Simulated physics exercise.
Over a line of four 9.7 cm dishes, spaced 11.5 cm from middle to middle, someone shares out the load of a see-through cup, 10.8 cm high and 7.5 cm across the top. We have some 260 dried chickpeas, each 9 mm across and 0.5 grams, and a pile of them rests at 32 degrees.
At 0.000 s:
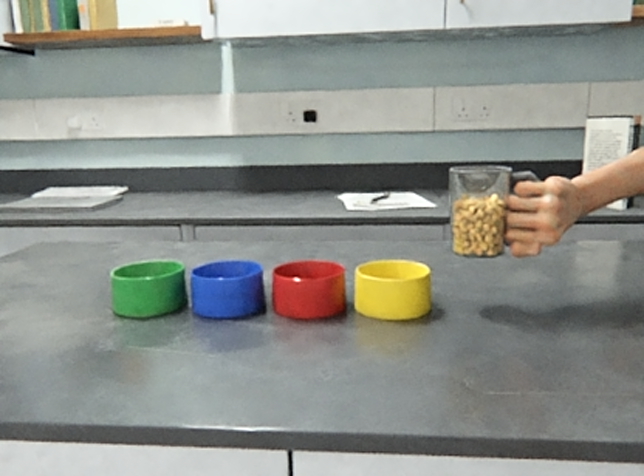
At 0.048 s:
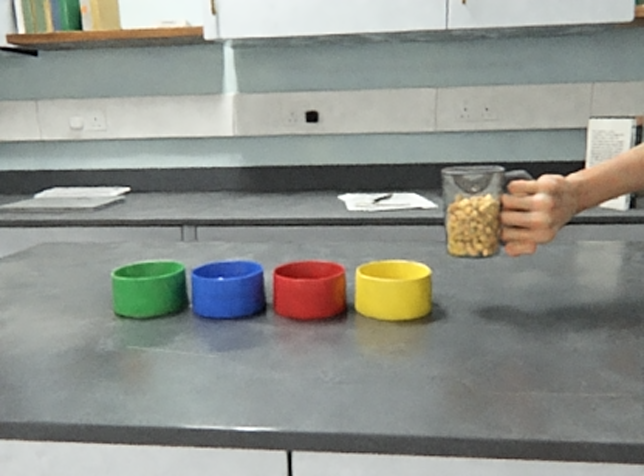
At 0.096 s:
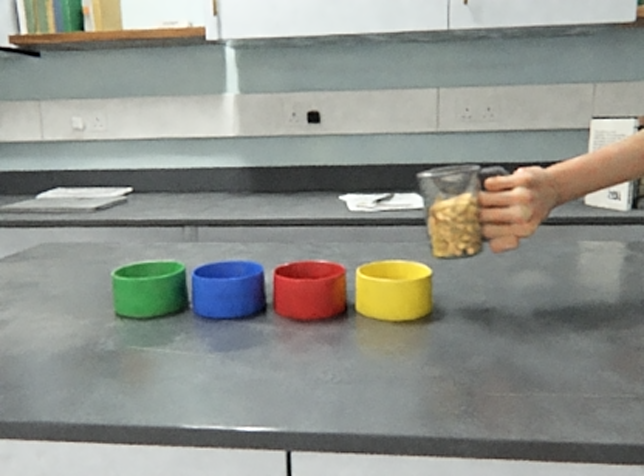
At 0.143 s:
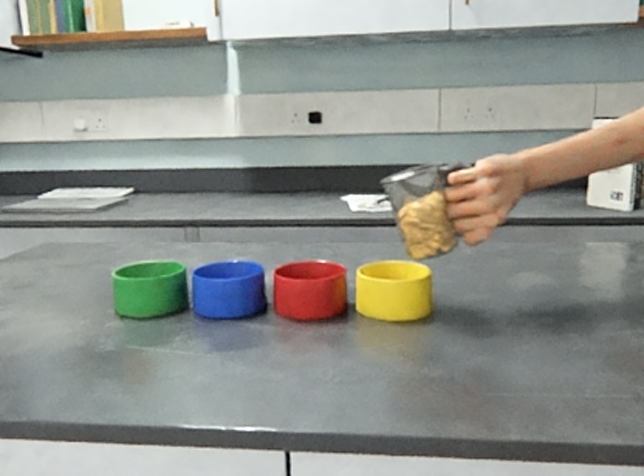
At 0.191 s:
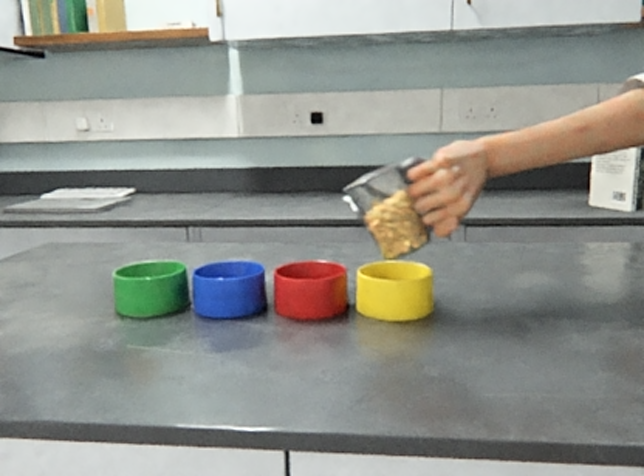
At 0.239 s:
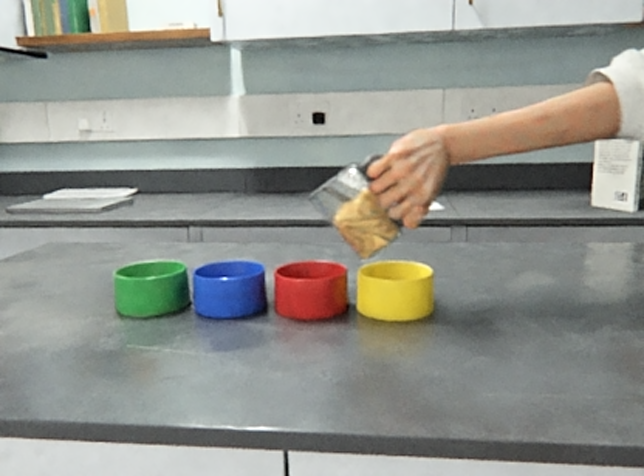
A hand holding a clear cup of dried chickpeas moved left above a row of green, blue, red and yellow dishes, tilting the cup further leftward as it passed over the yellow one.
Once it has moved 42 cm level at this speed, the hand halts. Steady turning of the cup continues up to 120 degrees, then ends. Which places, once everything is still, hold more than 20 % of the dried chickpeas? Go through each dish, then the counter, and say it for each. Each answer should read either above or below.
Red dish - below, blue dish - below, green dish - above, yellow dish - below, counter - above.
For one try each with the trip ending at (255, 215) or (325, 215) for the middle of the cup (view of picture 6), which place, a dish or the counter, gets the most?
First try: Blue; second try: Red.
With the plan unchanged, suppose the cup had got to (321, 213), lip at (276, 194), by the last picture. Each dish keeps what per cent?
It'd finish with red at 0, blue at 0, green at 80 and yellow at 0.
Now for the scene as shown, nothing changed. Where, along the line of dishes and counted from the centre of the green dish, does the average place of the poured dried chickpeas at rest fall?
It ends up close to 9 cm toward the picture's left edge.
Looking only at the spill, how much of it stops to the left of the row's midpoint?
I'd estimate close to 100 in a hundred.
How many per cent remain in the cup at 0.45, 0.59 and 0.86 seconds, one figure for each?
Roughly 100, then 75, then 0.
Then, at 0.45 s, tilt 79 degrees; cup holds 100 %.
After 0.59 s, tilt 107 degrees; cup holds 75 %, green 10 %.
Then, at 0.86 s, tilt 120 degrees; cup holds 0 %, green 50 %.
At rest (1.5 s), red 0 %, blue 0 %, green 50 %, yellow 0 %, counter 45 %.
